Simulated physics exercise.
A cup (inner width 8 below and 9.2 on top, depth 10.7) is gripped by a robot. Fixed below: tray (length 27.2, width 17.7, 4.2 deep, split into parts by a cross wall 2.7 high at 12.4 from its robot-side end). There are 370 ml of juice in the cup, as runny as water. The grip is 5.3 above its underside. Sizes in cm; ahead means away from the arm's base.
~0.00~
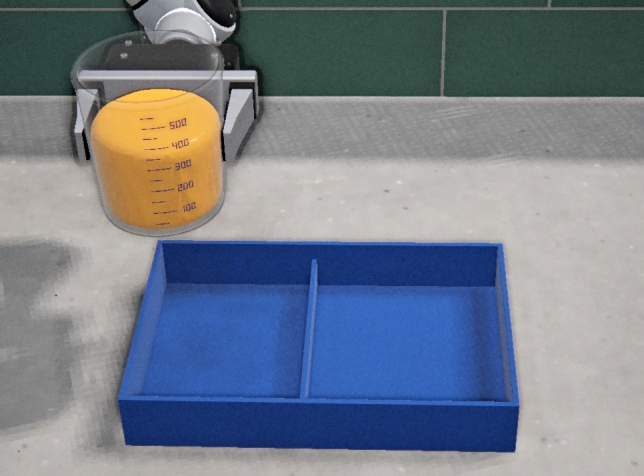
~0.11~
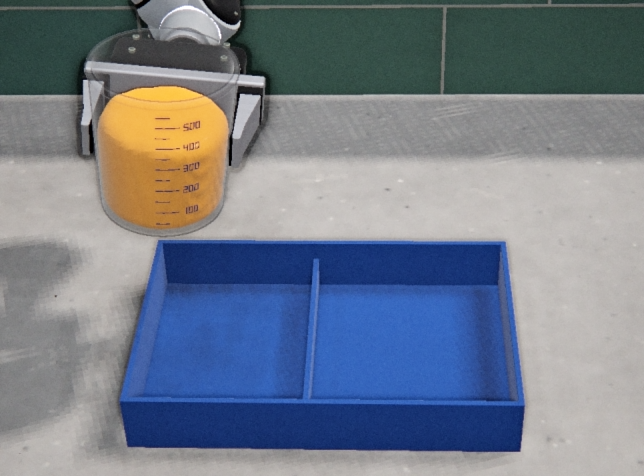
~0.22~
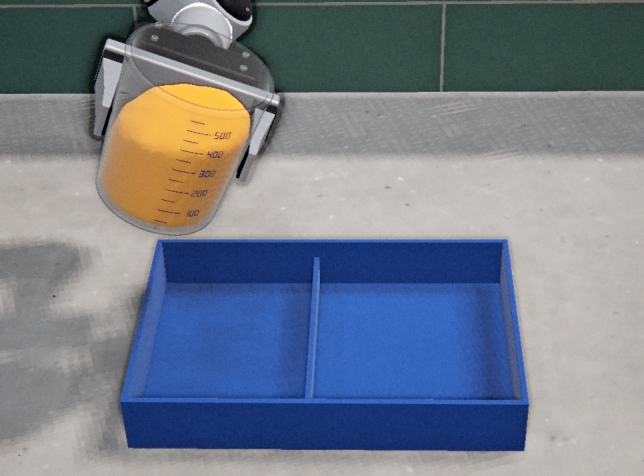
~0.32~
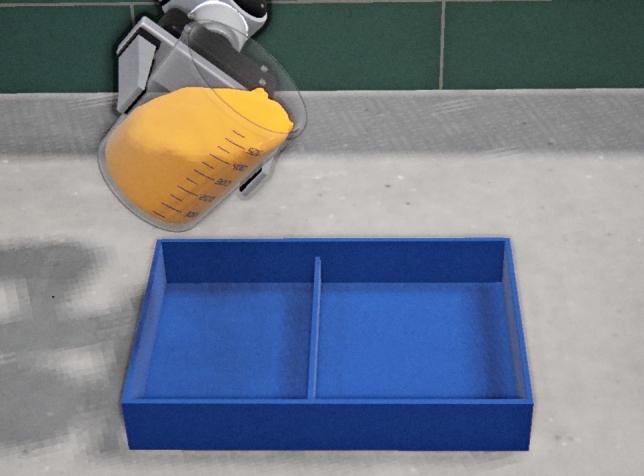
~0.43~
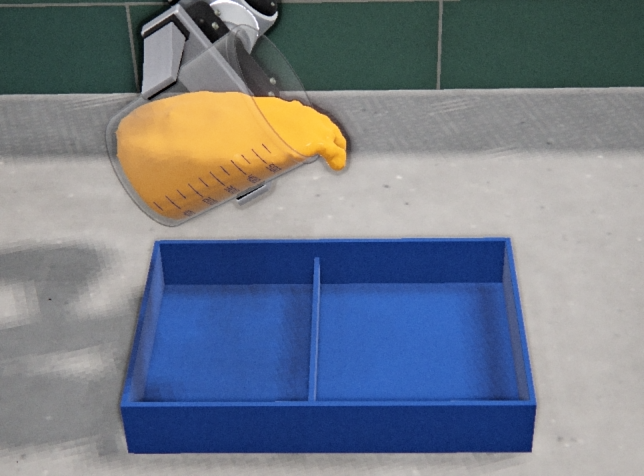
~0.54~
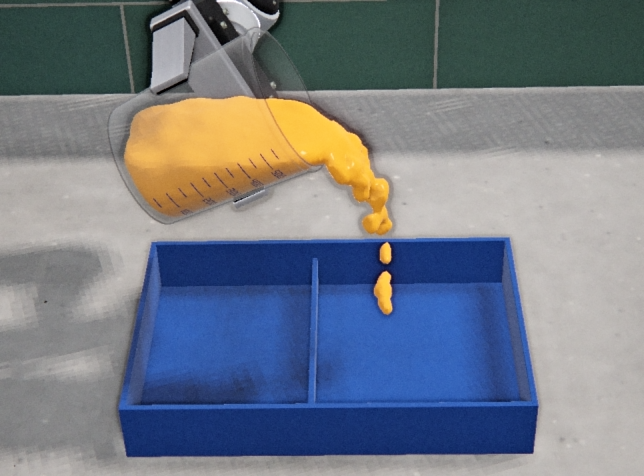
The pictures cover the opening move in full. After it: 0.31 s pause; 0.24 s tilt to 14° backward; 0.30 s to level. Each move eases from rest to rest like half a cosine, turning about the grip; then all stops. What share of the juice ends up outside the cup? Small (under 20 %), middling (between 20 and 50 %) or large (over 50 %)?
Share outside the cup: Middling (between 20 and 50 %).
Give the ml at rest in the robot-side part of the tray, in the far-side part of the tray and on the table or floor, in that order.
Roughly 5, 90, 10 ml.
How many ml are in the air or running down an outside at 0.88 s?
Some 20 ml.
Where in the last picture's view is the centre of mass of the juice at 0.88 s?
Around (277, 205).
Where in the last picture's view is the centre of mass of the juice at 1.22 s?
Near (277, 219).
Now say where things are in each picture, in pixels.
The cup middle at (156, 138), level; upper third of the juice around (155, 129), from x 95 to 220, top at y 95; 370 ml in the cup, in the first picture.
The cup middle at (163, 137), tilted 6° forward; upper third of the juice around (159, 127), from x 100 to 225, top at y 90, in the second picture.
The cup middle at (177, 135), tilted 22° forward; upper third of the juice around (178, 126), from x 105 to 245, top at y 90, in the third picture.
The cup middle at (196, 133), tilted 41° forward; upper third of the juice around (205, 127), from x 105 to 290, top at y 90, in the fourth picture.
The cup middle at (210, 133), tilted 57° forward; upper third of the juice around (211, 129), from x 115 to 340, top at y 95, in the fifth picture.
The cup middle at (213, 133), tilted 63° forward; upper third of the juice around (220, 133), from x 125 to 395, top at y 95; 345 ml in the cup, 25 ml in the air or running down outside, in the sixth picture.
After 0.88 s, tilted 60° forward, liquid up to 21 above the table; 270 ml in the cup, 80 ml in the far-side part, 20 ml in the air or running down outside.
After 1.22 s, tilted 8° backward, liquid up to 22 above the table; 265 ml in the cup, 95 ml in the far-side part, 10 ml on the table or floor, 5 ml in the robot-side part, 5 ml in the air or running down outside.
After 1.59 s, level, liquid up to 21 above the table; 265 ml in the cup, 95 ml in the far-side part, 10 ml on the table or floor, 5 ml in the robot-side part.
After 2.39 s, level, liquid up to 21 above the table; 265 ml in the cup, 95 ml in the far-side part, 10 ml on the table or floor, 5 ml in the robot-side part.
In the end, 265 ml in the cup, 95 ml in the far-side part, 10 ml on the table or floor, 5 ml in the robot-side part. That is 29 % outside the cup.
